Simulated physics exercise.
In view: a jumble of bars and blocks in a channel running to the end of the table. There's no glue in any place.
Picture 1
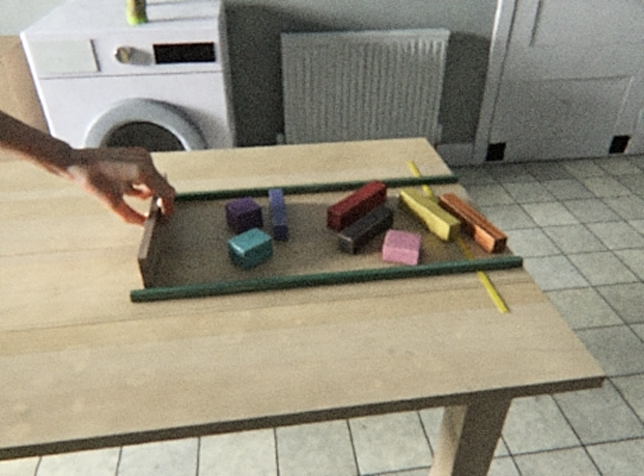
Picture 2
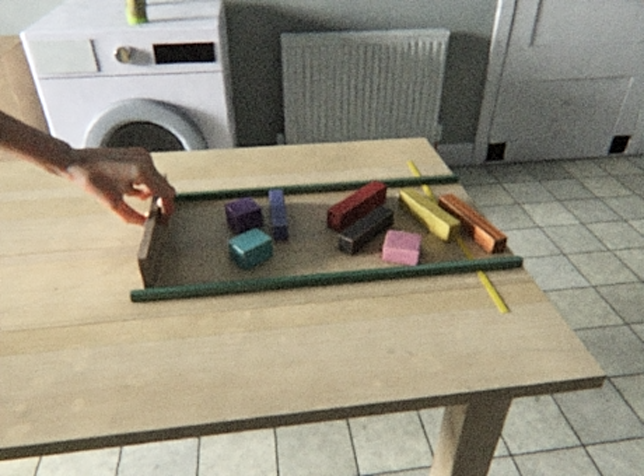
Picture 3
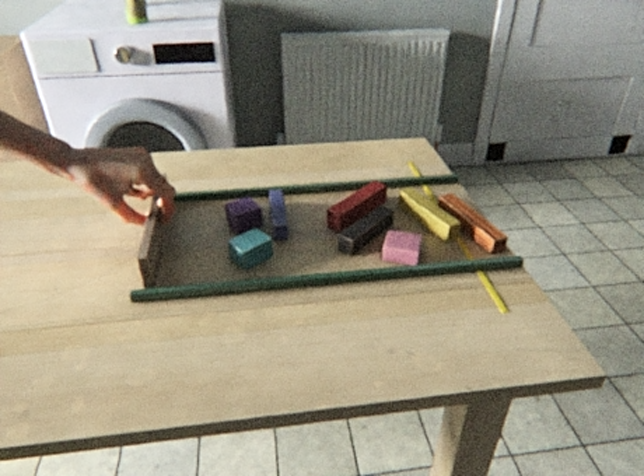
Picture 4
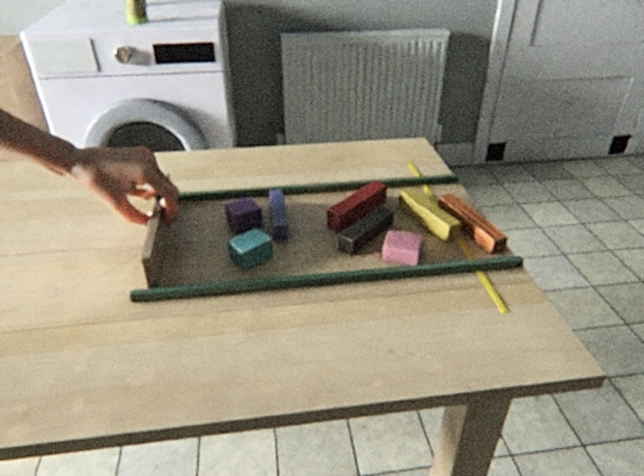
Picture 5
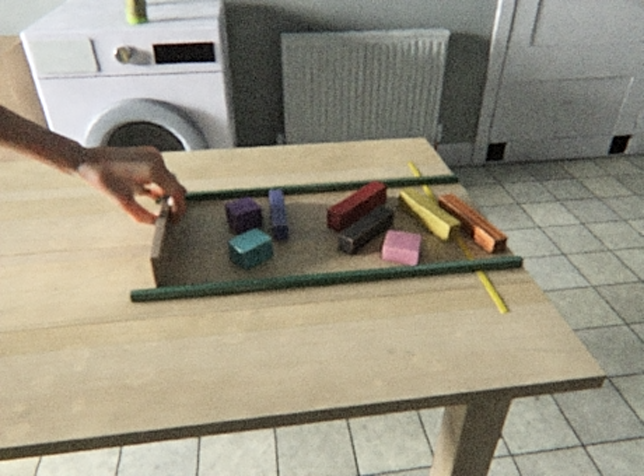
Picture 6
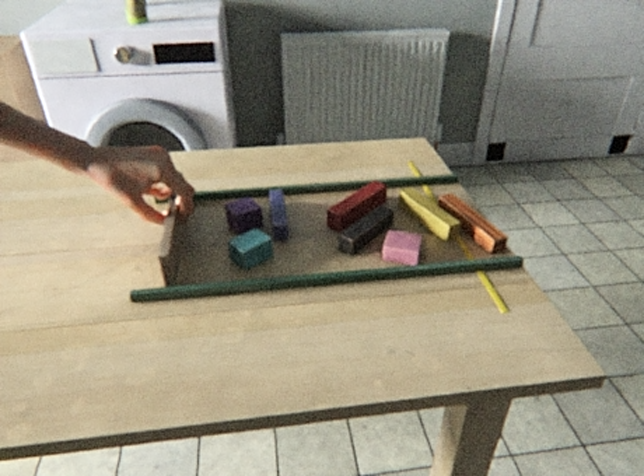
A hand at the left grips a small wooden board on a pale table, seen from above at an angle in a tiled room with a washing machine and radiator. Between two green rails lie purple, blue and turquoise pieces, then red, black, pink, yellow and orange ones near yellow tape. The hand slides the board slightly right; the blocks and camera stay still.
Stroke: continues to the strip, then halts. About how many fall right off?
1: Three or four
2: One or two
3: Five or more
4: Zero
Option 3: Five or more.
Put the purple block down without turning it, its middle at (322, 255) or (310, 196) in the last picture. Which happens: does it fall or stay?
In order, hangs on; hangs on.
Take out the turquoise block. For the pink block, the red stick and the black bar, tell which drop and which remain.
Note: Pink block is on by the end; red stick is off by the end; black bar is on by the end.
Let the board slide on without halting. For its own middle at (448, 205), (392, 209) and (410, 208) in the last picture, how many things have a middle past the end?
In order of the places given, that's 5, 1 and 2.
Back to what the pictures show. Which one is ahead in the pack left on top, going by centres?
That's the blue bar.
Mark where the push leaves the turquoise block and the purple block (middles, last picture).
Taking them in turn, first comes (481, 237), then (456, 203).
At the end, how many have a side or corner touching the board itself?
The count is 2.
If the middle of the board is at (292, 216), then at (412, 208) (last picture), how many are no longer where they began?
So 4, and at the other place 8.
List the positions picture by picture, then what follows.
In the first frame, orange stick (470, 221); yellow bar (427, 213); pink block (402, 247); board (157, 226); tape (447, 221).
In the second frame, yellow bar (427, 213); board (157, 226).
In the third frame, pink block (402, 247); blue bar (278, 214).
In the fourth frame, orange stick (470, 221); turquoise block (251, 249).
In the fifth frame, yellow bar (427, 213); black bar (367, 229).
In the sixth frame, orange stick (470, 221); yellow bar (427, 213); pink block (402, 247); board (175, 225); tape (447, 221).
Soon after, none off yet; orange stick at rest near (470, 221); yellow bar at rest near (427, 213); pink block at rest near (402, 247).
In the end, the number that fall off is five or more; gone, red stick, black bar, pink block, yellow bar and orange stick.
